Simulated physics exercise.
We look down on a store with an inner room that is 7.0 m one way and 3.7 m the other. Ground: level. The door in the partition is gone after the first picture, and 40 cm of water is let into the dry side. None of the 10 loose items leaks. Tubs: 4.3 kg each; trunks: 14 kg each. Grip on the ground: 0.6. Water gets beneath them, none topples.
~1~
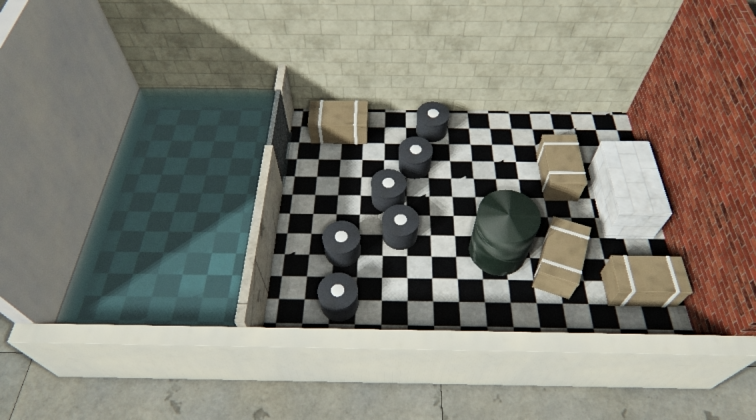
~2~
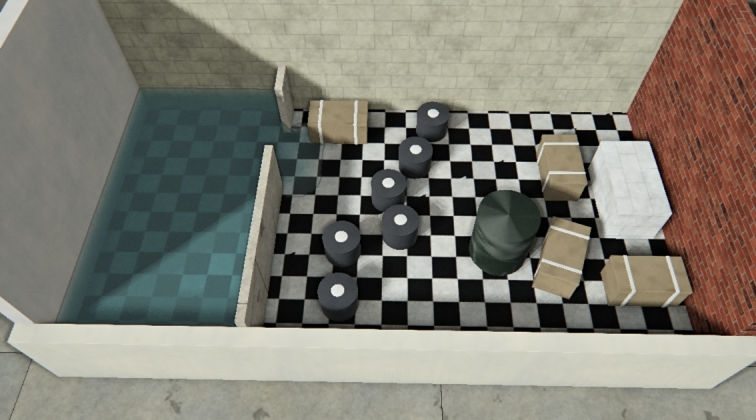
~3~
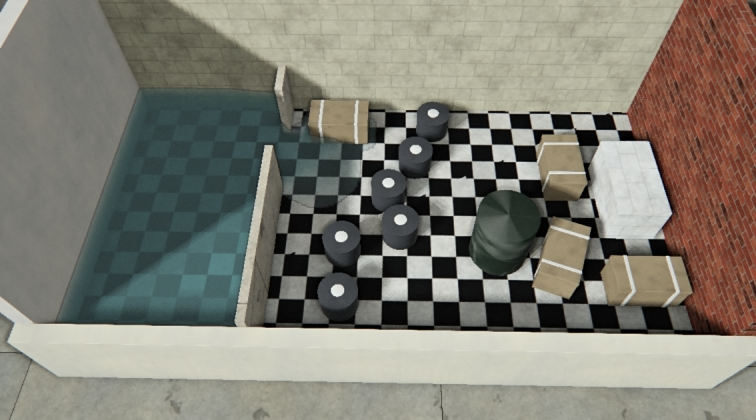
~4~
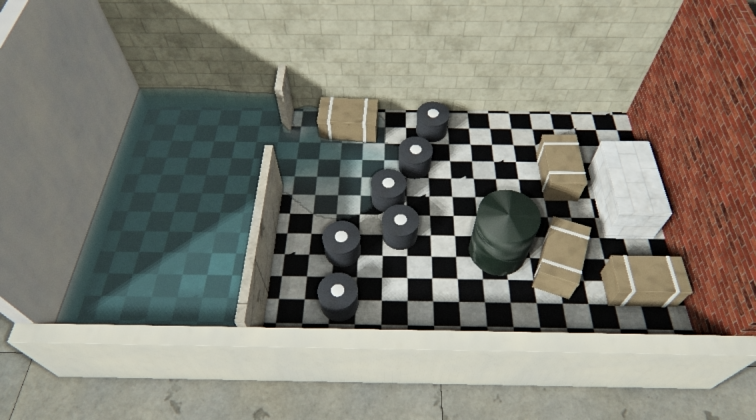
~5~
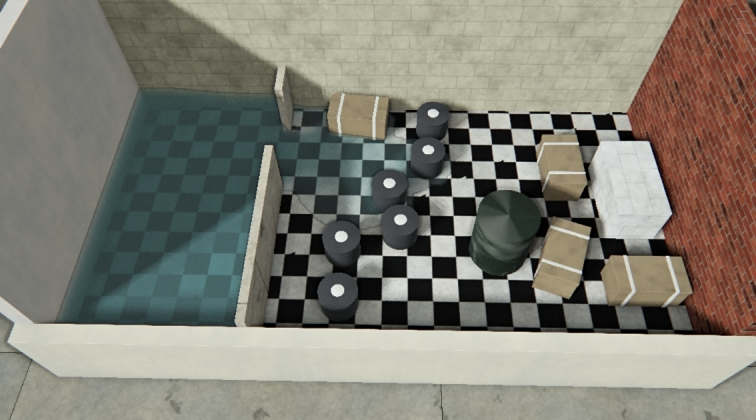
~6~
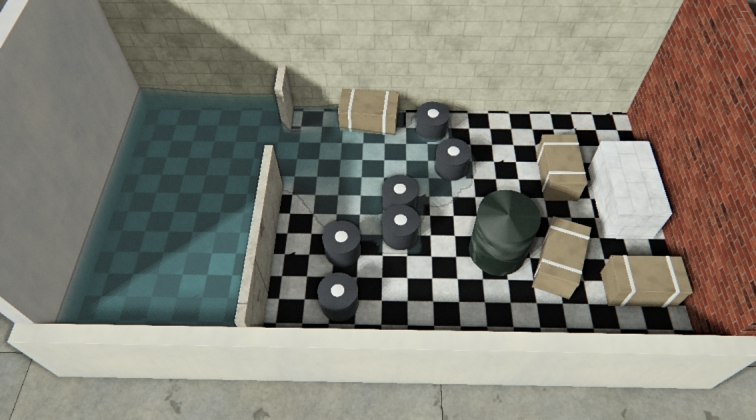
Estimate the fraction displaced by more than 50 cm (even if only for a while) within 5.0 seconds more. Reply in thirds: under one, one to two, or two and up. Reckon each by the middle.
Two and up, in thirds.
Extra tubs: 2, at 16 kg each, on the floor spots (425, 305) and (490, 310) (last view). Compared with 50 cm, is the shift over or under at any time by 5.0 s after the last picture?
One by one: Smaller shift, smaller shift.
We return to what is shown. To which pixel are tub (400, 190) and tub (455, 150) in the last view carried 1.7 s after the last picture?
About (523, 189) for the first and (547, 160) for the second.
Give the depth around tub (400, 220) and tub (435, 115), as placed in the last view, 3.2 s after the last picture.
About 6 and 19 cm.
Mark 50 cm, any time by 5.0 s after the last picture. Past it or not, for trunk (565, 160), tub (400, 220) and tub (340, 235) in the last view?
Result by item: Goes farther; goes farther; stays closer.
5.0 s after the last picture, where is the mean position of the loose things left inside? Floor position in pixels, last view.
I'd say about (513, 265) in the last view.
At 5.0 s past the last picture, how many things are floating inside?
Tally: 8 of them.
Then, 0.4 s after the last picture 3 of 10 are over 50 cm from their spots; 2 afloat.
Then, 1.7 s after the last picture 5 of 10 are over 50 cm from their spots; 5 afloat.
Then, 3.2 s after the last picture 5 of 10 are over 50 cm from their spots; 6 afloat.
Then, 5.0 s after the last picture 7 of 10 are over 50 cm from their spots, and 7 have been at some point; 8 afloat.
